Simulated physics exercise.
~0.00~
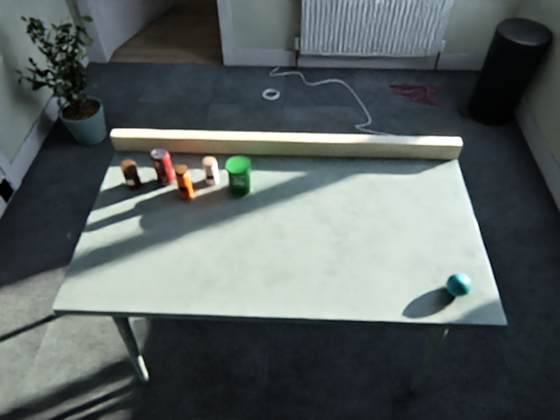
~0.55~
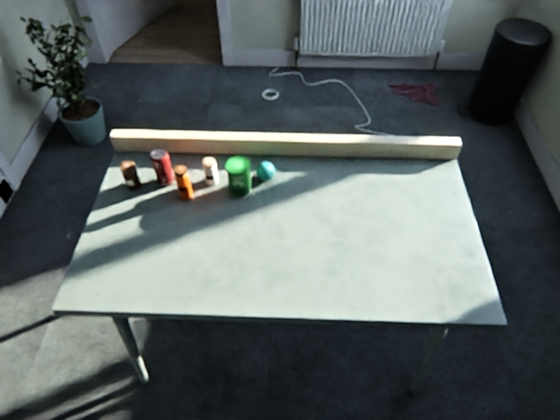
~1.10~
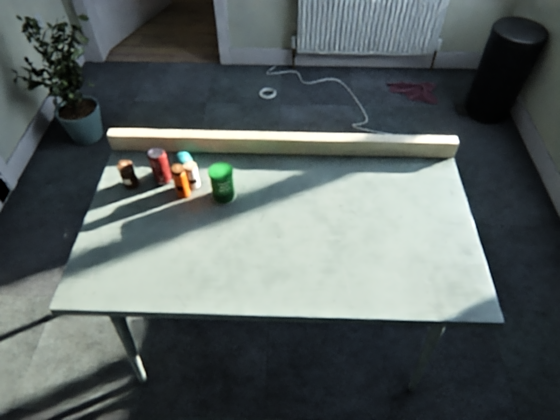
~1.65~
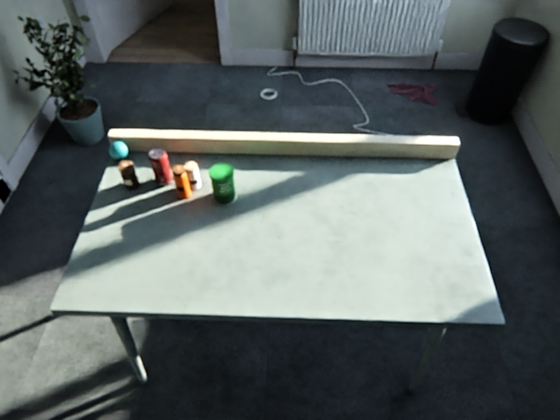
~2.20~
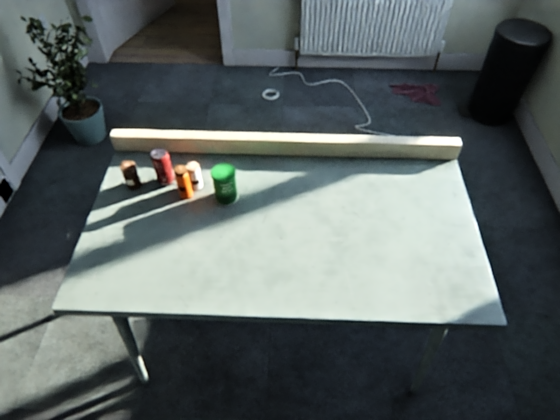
A pale table stands on a dark grey floor, seen from above, with a wooden rail along its far edge and a plant, radiator and black bin beyond. Near the far left sit a brown shaker, a red can, an orange shaker, a white shaker and a green tin, while a turquoise ball lies near the right corner. The ball travels up and left to the green tin beside the rail. It continues left behind the group, and the tin and white shaker shift a little leftward, staying upright. The ball reaches the far left corner, then is gone from view, leaving the containers standing.
